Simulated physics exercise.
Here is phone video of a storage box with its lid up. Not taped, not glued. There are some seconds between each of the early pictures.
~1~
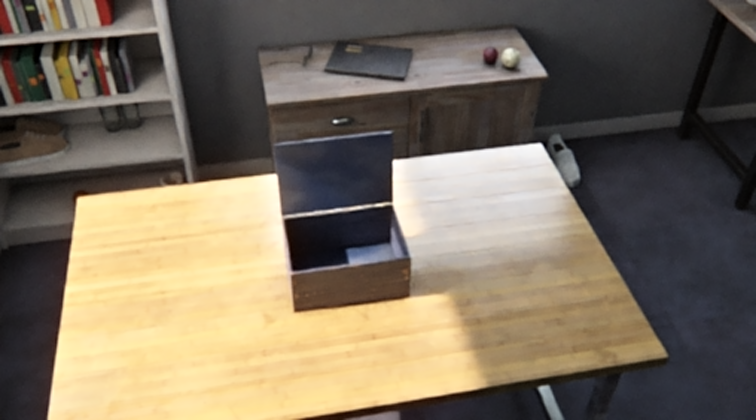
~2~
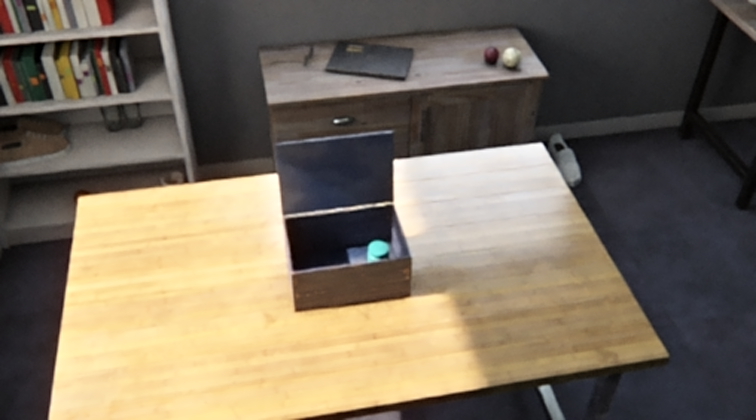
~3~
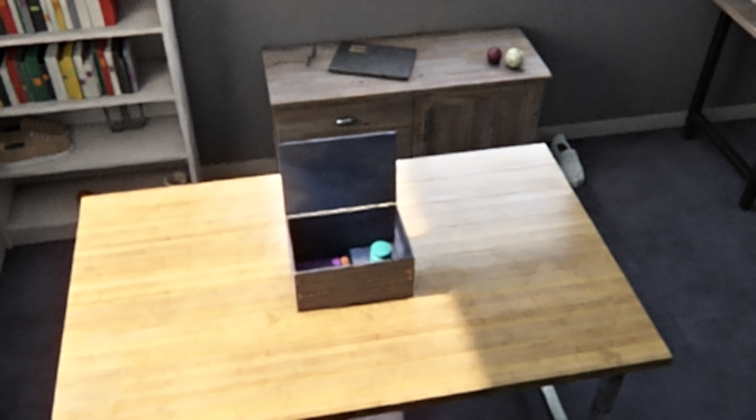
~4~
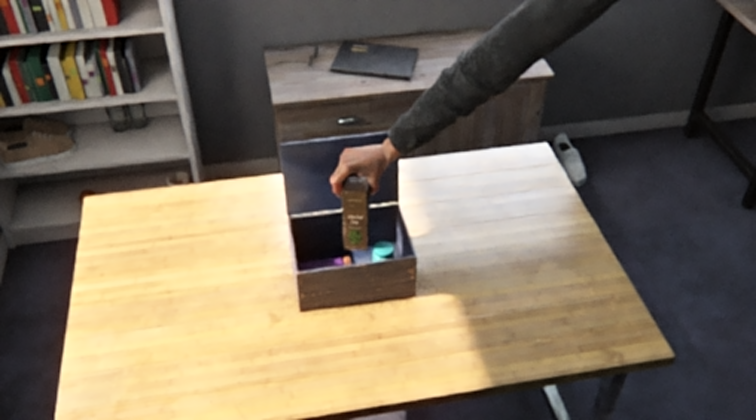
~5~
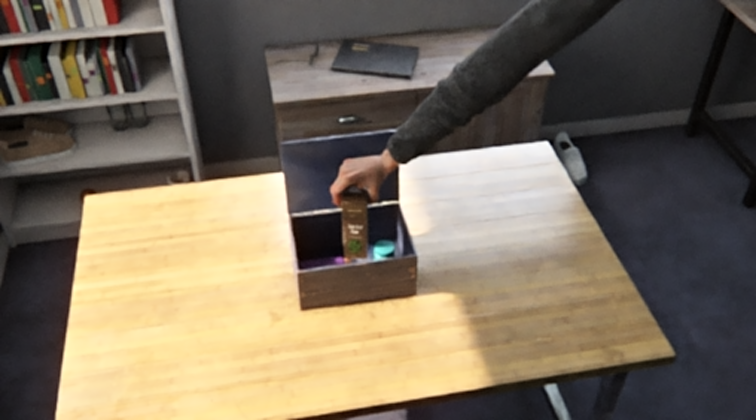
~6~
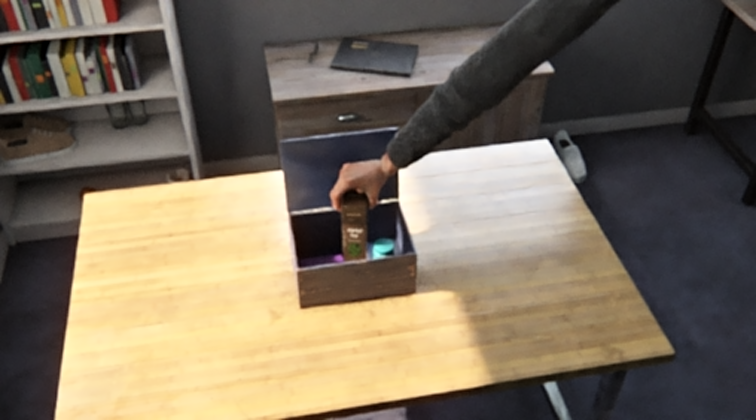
To begin with, an open box on a wooden table holds a small pale item, and then a teal object and a purple and orange one appear inside in turn. A hand reaches in from the upper right and lowers a brown carton into the box, still gripping it.
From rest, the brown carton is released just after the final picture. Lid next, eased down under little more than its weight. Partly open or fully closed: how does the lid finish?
Partly open.
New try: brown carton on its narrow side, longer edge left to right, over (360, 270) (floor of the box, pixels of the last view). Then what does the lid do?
That way the lid ends up fully closed.
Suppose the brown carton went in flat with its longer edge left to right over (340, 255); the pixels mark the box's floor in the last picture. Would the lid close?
Then the box lid comes to rest down.
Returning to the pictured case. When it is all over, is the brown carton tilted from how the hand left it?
At the finish the brown carton goes crooked.
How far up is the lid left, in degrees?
I'd put it at roughly 35°.
Then, 1.00 s after the last picture, lid starting down; brown carton tipped 46° from how it was near (377, 240); turquoise shaker tipped 29° from how it was.
Then, 1.80 s after the last picture, lid 43° above the rim; brown carton tipped 46° from how it was near (377, 240); turquoise shaker tipped 29° from how it was.
At rest, lid 34° above the rim; tipped over in the box, brown carton; left askew, turquoise shaker; purple shaker in place. Seen from the same camera at the end, brown carton near (378, 240).
